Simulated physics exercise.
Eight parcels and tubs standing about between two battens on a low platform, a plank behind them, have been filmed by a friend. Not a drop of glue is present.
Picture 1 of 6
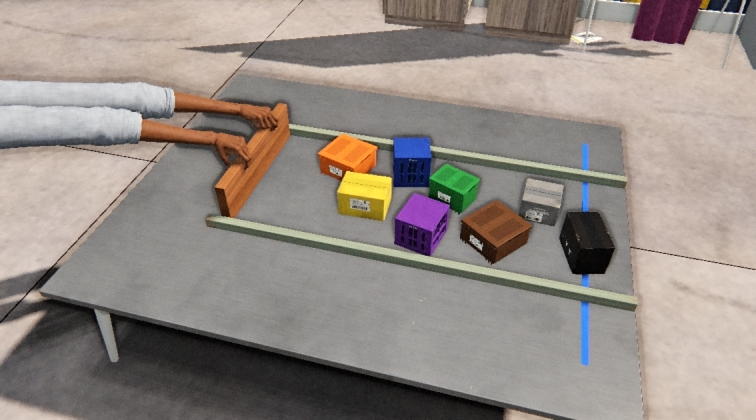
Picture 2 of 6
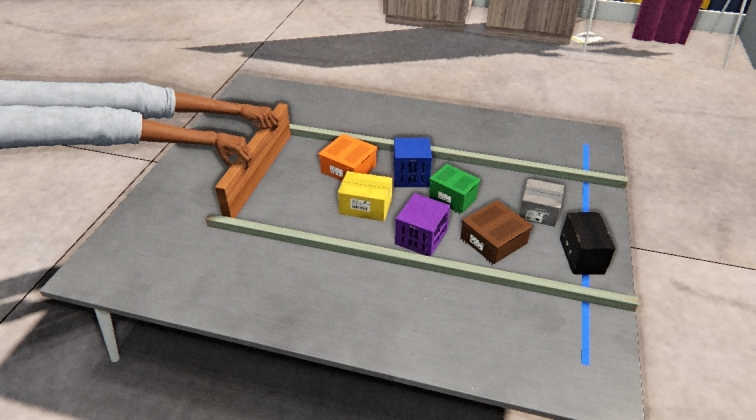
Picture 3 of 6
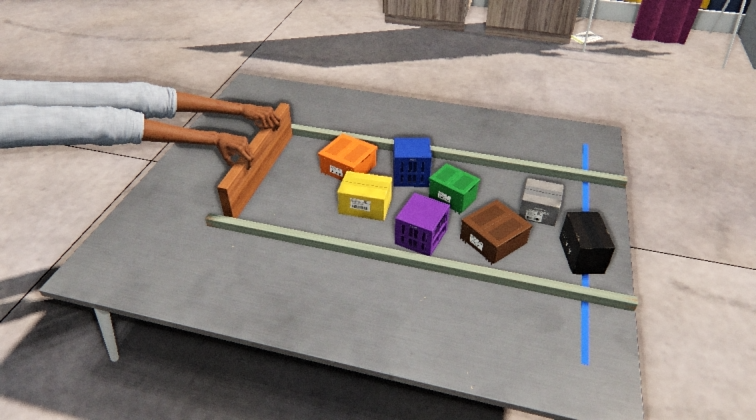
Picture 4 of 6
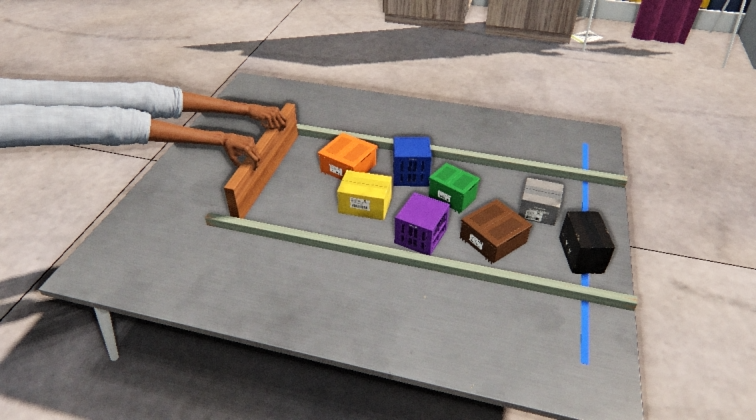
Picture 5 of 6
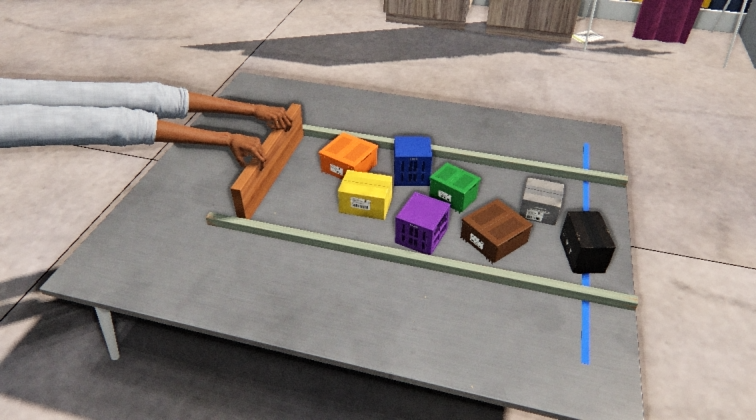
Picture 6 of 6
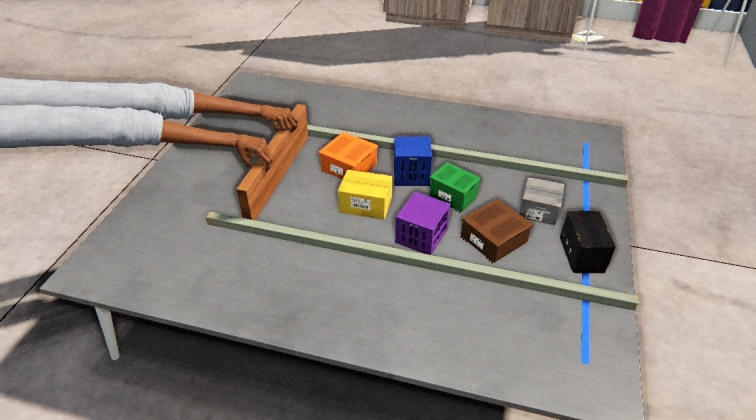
In the video, a pair of hands holds a wooden plank at the left of a grey platform and slides it slightly rightward between two pale battens, while eight coloured boxes and crates ahead of it stay still.
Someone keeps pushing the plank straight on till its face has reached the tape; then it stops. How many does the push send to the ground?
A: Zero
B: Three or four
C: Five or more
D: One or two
Five or more.
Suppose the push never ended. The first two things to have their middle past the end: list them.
Going earliest first, the black box leads and the grey parcel follows.
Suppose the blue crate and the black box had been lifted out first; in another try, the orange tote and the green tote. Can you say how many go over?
First 3, then 3.
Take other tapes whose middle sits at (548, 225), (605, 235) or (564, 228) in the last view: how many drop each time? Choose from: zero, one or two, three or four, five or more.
In order: One to two, then more than four, then more than four.
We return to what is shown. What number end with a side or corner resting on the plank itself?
The number is 3.
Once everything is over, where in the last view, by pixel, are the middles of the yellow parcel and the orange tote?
Listed as asked: First (615, 234), and then (613, 199).
Early on, none off yet; black box at rest near (586, 242); grey parcel at rest near (541, 201); brown tote at rest near (496, 231).
A while later, none off yet; black box at rest near (586, 242); grey parcel travelled a little near (550, 203); brown tote travelled about its own width near (526, 248).
Further along, none off yet; black box travelled about its own width near (647, 253); grey parcel travelled well along near (633, 220); brown tote travelled well along near (597, 264).
Finally, the number that fall off is five or more; lost, blue crate, green tote, brown tote, grey parcel and black box.
